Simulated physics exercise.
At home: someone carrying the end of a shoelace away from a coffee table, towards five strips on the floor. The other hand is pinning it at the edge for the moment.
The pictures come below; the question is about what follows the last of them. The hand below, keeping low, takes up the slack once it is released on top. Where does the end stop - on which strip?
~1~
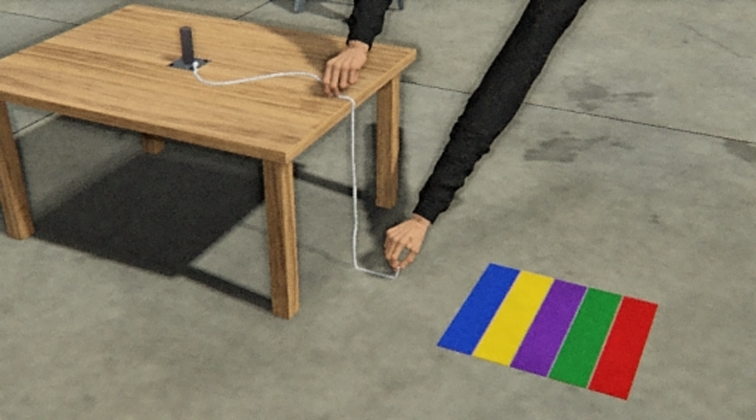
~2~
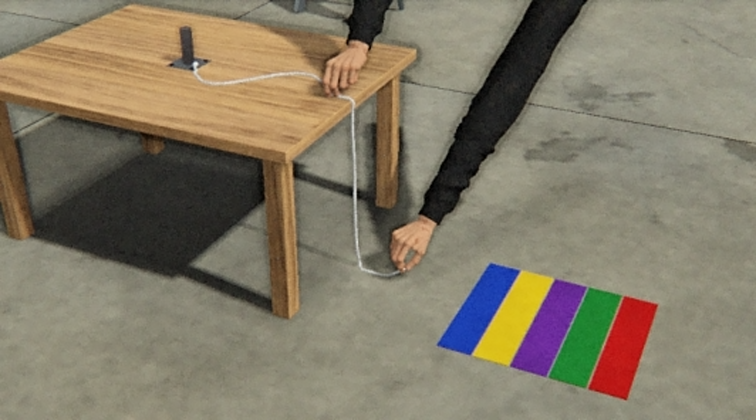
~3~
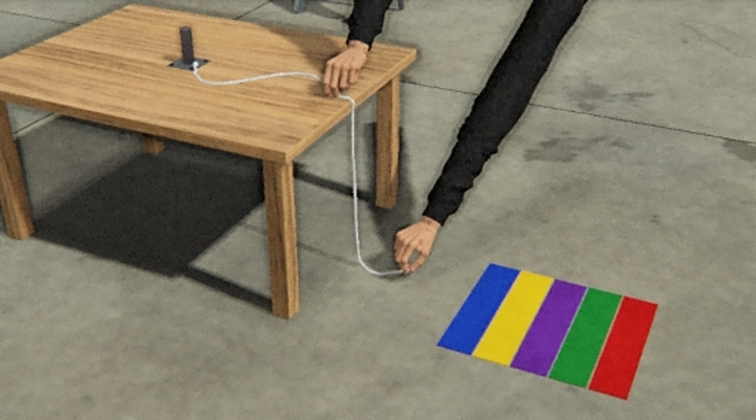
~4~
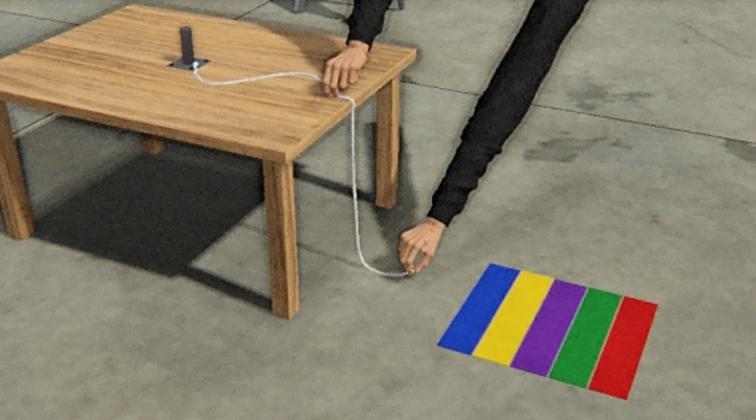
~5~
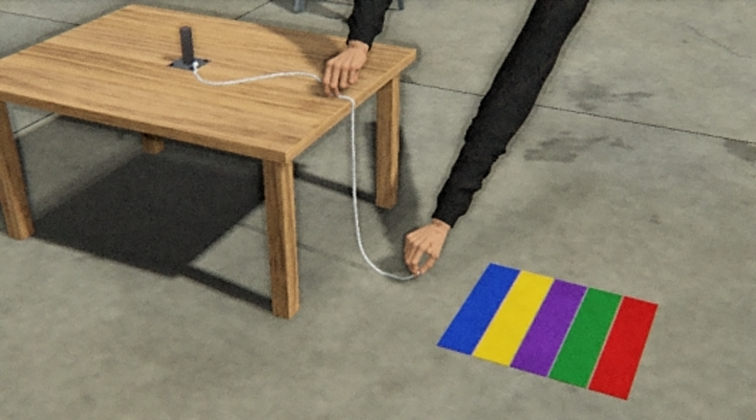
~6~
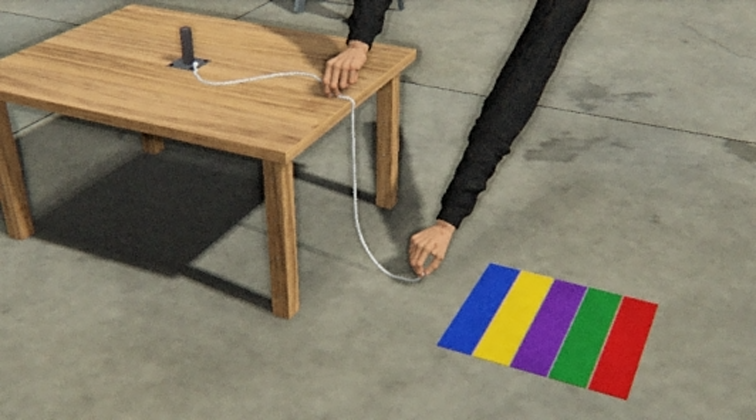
On the green strip.
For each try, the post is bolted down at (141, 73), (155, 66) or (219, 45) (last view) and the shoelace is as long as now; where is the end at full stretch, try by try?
Going through the tries, you get (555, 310), then (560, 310), then (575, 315).
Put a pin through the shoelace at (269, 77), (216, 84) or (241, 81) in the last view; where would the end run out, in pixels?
First near (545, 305), then near (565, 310), then near (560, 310).
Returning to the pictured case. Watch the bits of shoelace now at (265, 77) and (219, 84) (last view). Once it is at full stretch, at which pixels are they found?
Around (294, 84), then around (253, 76).
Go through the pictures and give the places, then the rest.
End (399, 267); blue (464, 333); yellow (500, 343); purple (536, 354); green (575, 364); red (614, 375), in the first picture.
End (405, 269); shoelace through (199, 76) (261, 78) (323, 82) (353, 121) (355, 191) (358, 255), in the second picture.
End (409, 270), in the third picture.
End (414, 271); shoelace through (199, 76) (261, 78) (323, 82) (353, 121) (354, 191) (360, 256), in the fourth picture.
End (418, 272), in the fifth picture.
End (424, 274); shoelace through (199, 76) (261, 78) (323, 82) (353, 121) (355, 191) (371, 257), in the sixth picture.
Early on, end near (513, 297); over yellow.
Midway, end near (563, 309); over purple.
At the end of the slack, end near (593, 317); over green. The green one.
